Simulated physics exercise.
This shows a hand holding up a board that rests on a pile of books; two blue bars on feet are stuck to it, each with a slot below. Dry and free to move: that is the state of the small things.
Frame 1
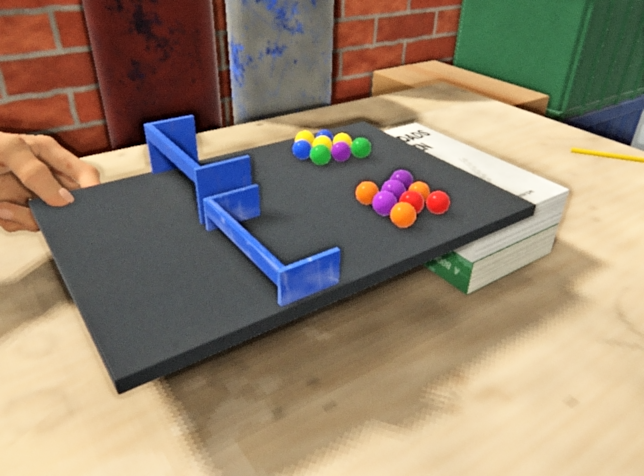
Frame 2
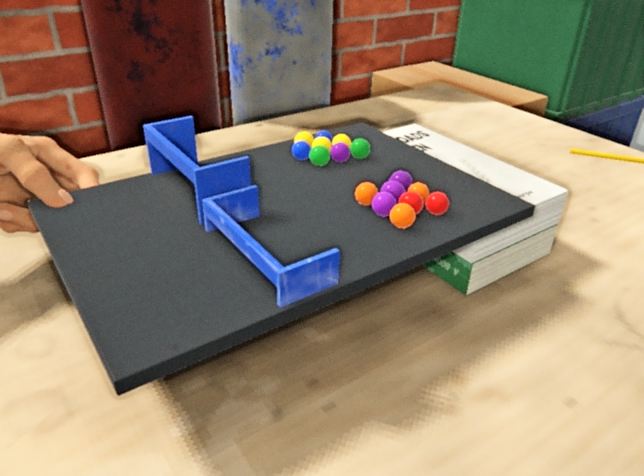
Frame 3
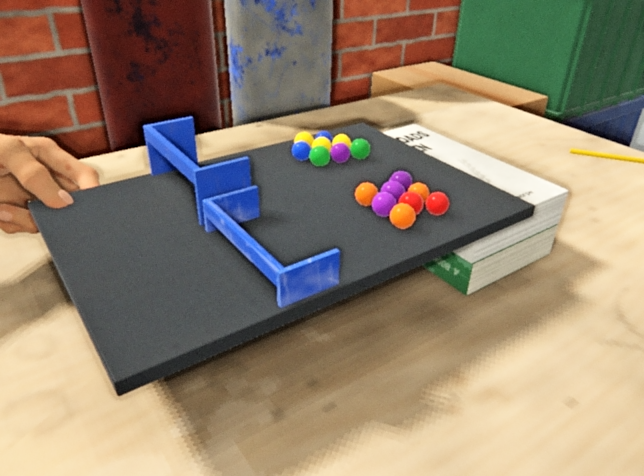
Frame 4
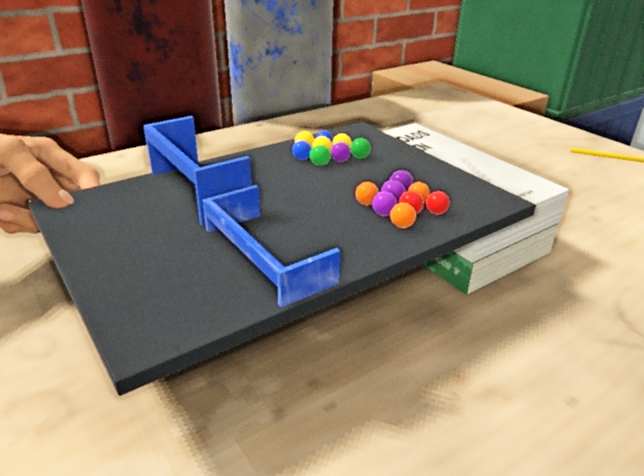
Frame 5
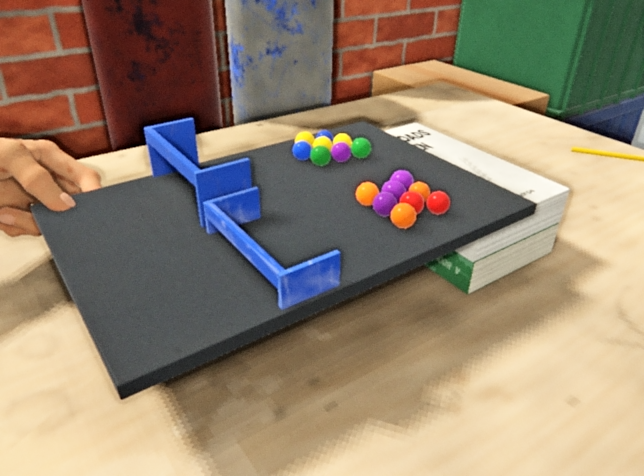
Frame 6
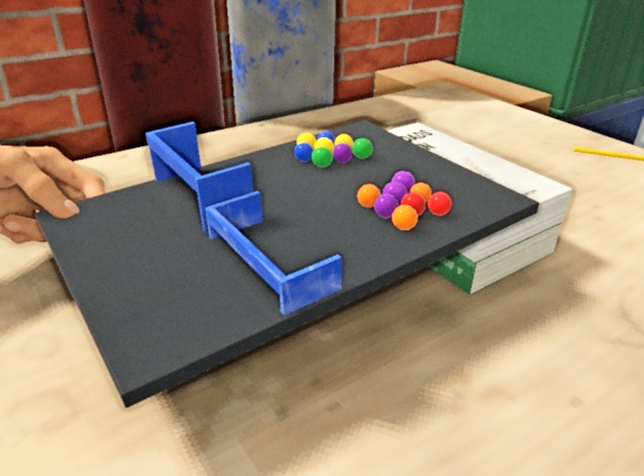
A hand at the left holds one end of a dark board whose other end rests on books on a wooden table, before a brick wall, seen from slightly above. Two blue barriers stand across the board, with multicoloured balls grouped beyond the far one and orange, purple and red balls nearer. The held end stays still, then lowers very slightly, while the balls keep their places on the board.
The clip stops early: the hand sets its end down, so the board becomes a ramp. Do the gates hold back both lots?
So the near portion can't squeeze under, and as for the far portion, it makes it beneath.
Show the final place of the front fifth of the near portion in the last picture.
In the final frame you'd find it around (278, 312).
Then, 0.46 s later than the last frame, board sloping at 10°; near portion on its way down; far portion on its way down.
Then, 0.86 s later than the last frame, board resting at 14°; near portion has reached its gate; far portion every one past its gate.
When it is over, board resting at 14°; near portion gathered behind its gate; far portion every one past its gate.
